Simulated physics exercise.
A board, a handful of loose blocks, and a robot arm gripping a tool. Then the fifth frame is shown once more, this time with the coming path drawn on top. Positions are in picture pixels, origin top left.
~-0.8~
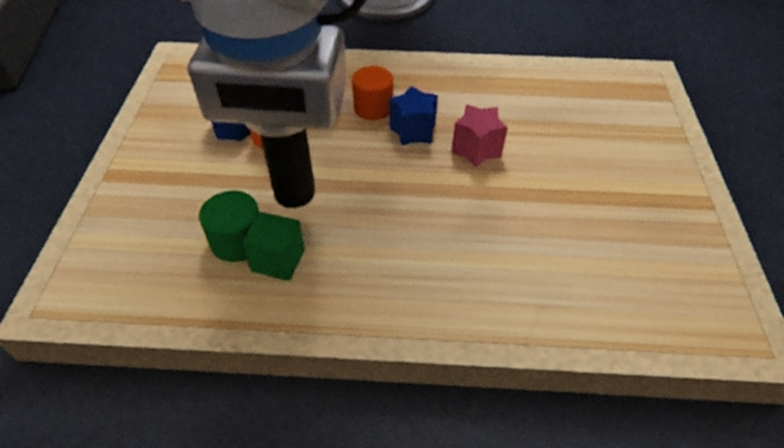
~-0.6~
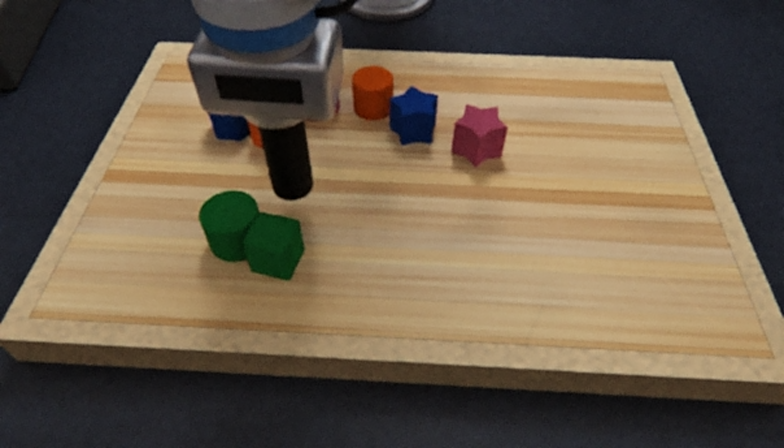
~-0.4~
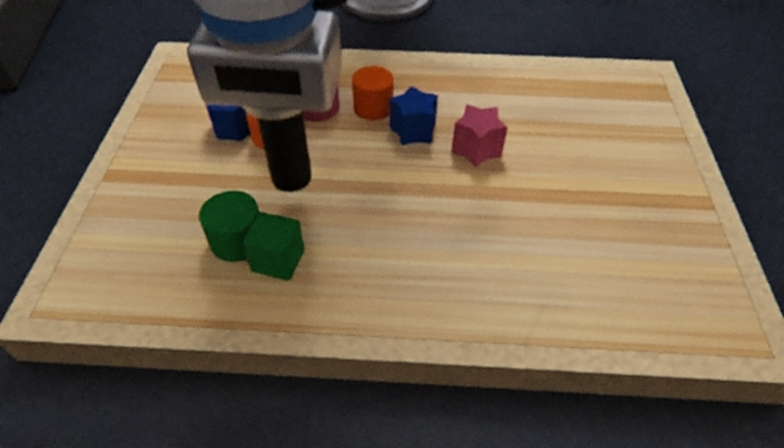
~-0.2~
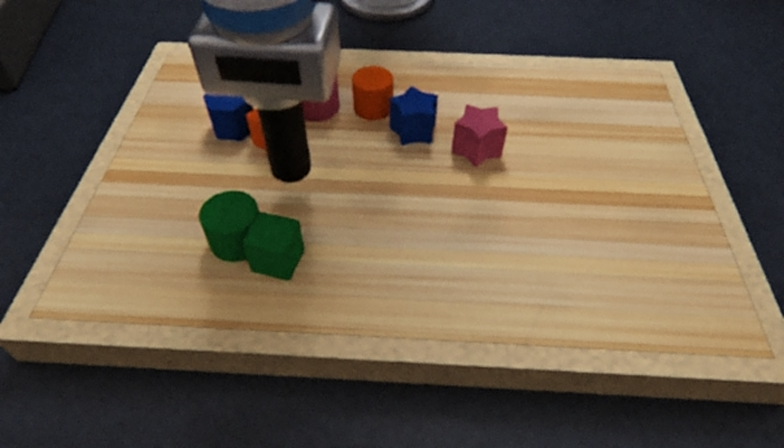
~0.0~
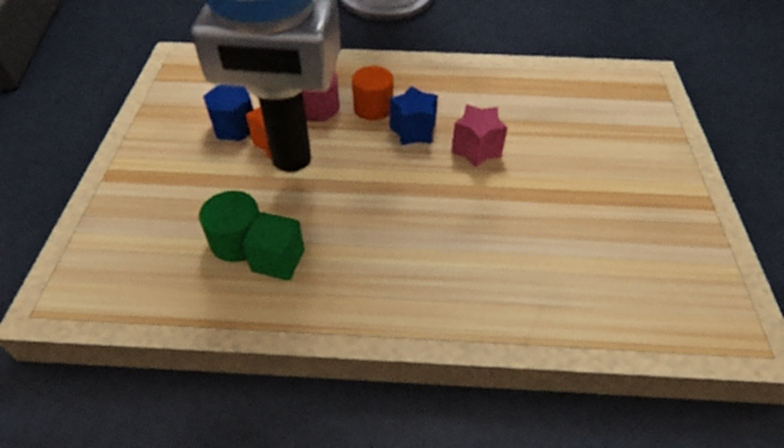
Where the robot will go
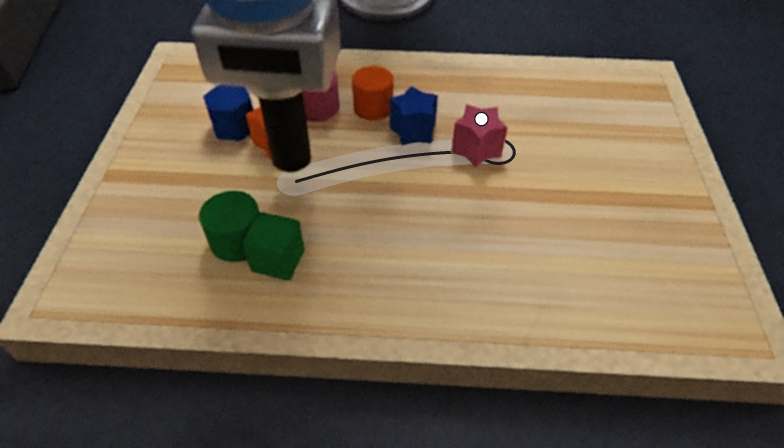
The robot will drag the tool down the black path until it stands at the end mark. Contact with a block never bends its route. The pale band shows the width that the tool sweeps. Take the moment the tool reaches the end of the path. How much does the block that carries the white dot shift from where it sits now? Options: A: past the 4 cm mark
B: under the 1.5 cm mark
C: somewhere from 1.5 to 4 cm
Answer: A.
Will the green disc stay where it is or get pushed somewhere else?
It's unmoved.
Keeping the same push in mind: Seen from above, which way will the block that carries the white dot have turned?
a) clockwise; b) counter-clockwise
Choice b: Counter-clockwise.
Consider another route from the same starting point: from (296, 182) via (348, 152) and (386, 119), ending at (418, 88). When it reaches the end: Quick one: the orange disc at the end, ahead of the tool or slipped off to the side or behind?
In the end it is beside or behind the tool.
The line goes from (296, 182) by way of (363, 164) and (429, 154) to (496, 151); the dot is on the pink star block.
The first path, step by step. One third of the way, tool at (363, 142); nothing pushed yet.
Two thirds of the way, tool at (432, 132); blue star block at (419, 98).
At the end, tool at (501, 129); green disc unmoved; orange star block unmoved; blue star block at (419, 98); pink star block at (541, 110), turned 25° anticlockwise.
